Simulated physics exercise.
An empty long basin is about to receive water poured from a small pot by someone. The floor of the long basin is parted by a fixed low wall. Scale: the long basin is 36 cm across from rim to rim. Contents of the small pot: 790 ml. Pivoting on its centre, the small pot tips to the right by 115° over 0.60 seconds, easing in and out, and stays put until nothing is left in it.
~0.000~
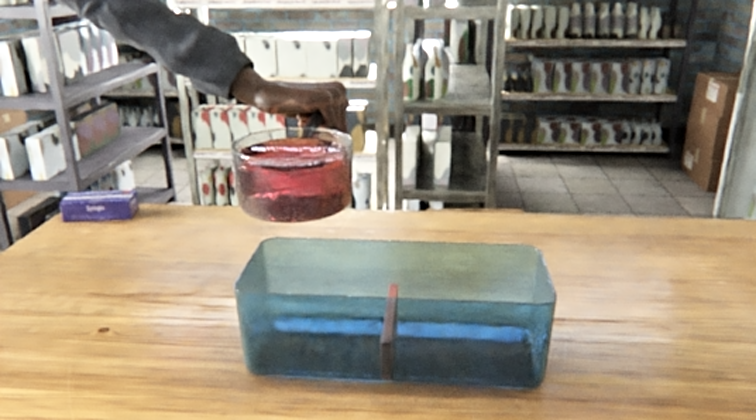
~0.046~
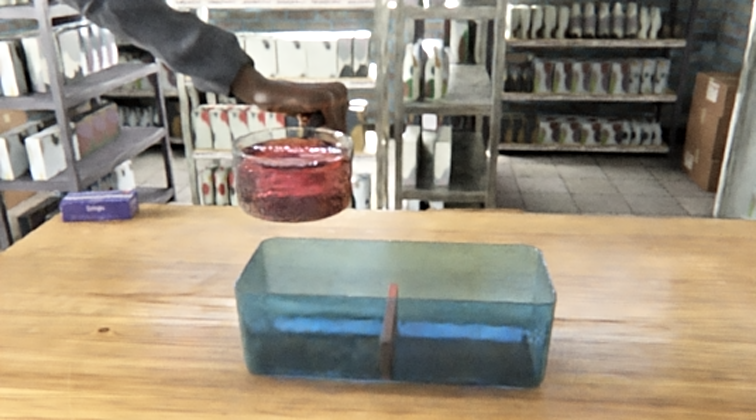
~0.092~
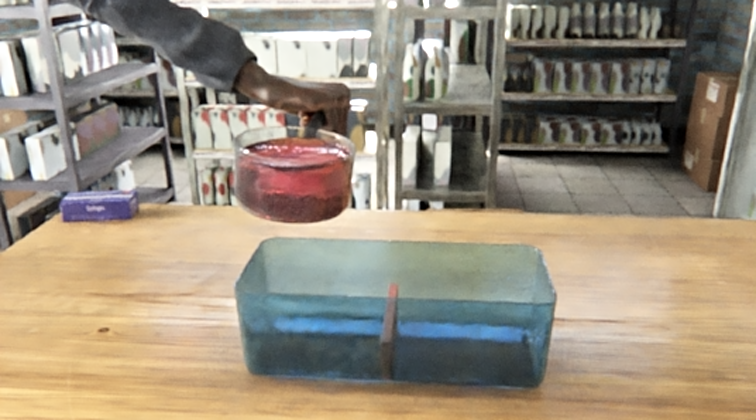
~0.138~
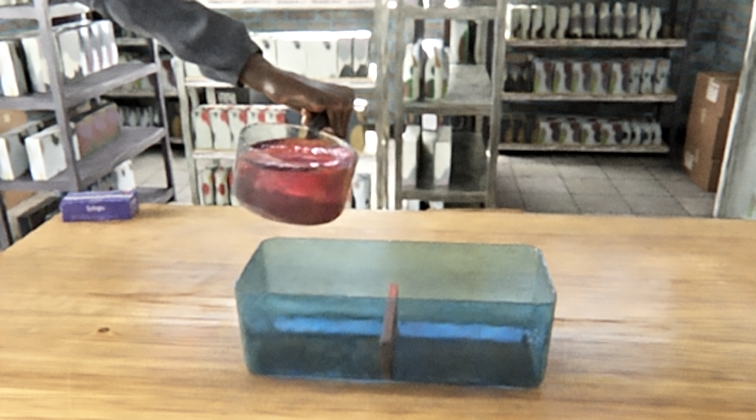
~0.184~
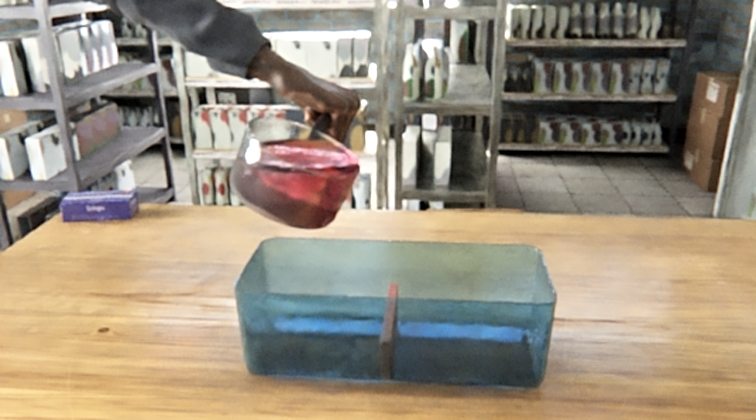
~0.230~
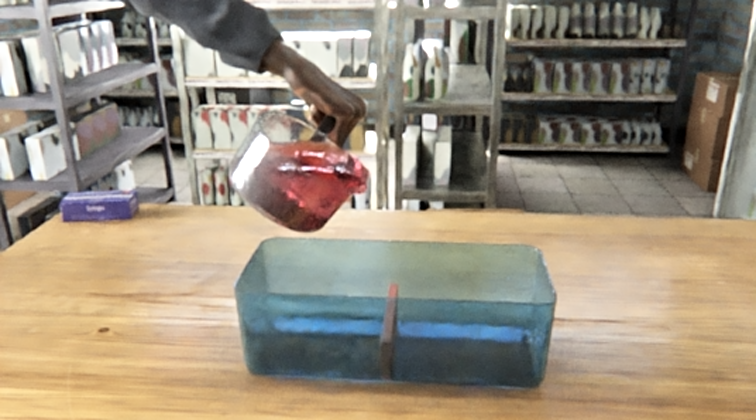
A hand gradually tilts a small clear pot of red liquid rightward above a basin.
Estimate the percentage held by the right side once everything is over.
I would say 50 per cent.
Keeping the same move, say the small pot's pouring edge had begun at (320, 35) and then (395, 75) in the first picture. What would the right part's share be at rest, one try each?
About 45 %, then about 90 %.
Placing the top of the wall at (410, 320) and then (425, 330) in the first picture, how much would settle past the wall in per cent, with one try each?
Some 25 in a hundred, then some 25 in a hundred.
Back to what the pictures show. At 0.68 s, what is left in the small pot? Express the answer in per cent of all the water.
2 %.
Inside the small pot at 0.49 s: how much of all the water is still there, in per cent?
I reckon about 18 in a hundred is still held.
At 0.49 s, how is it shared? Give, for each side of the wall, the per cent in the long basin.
I'd say about 14 left and about 36 right.
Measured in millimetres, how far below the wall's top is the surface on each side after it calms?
It's around 34 mm on the left side and around 36 mm on the right side.
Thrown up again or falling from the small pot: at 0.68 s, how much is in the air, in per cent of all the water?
It comes to some 4 percent of the total.
Then, 0.49 s in, the tilt is 106° and 19 per cent is still to pour, 13 is left of the wall and 36 right of it.
Then, 0.68 s in, the tilt is 115° and 2 per cent is still to pour, 45 is left of the wall and 49 right of it.
Then, 0.88 s in, the tilt is 115° and 0 per cent is still to pour, 49 is left of the wall and 49 right of it.
Then, 1.10 s in, the tilt is 115° and 0 per cent is still to pour, 49 is left of the wall and 50 right of it.
Finally, 49 per cent lies left of the wall, 50 right of it and 2 outside.
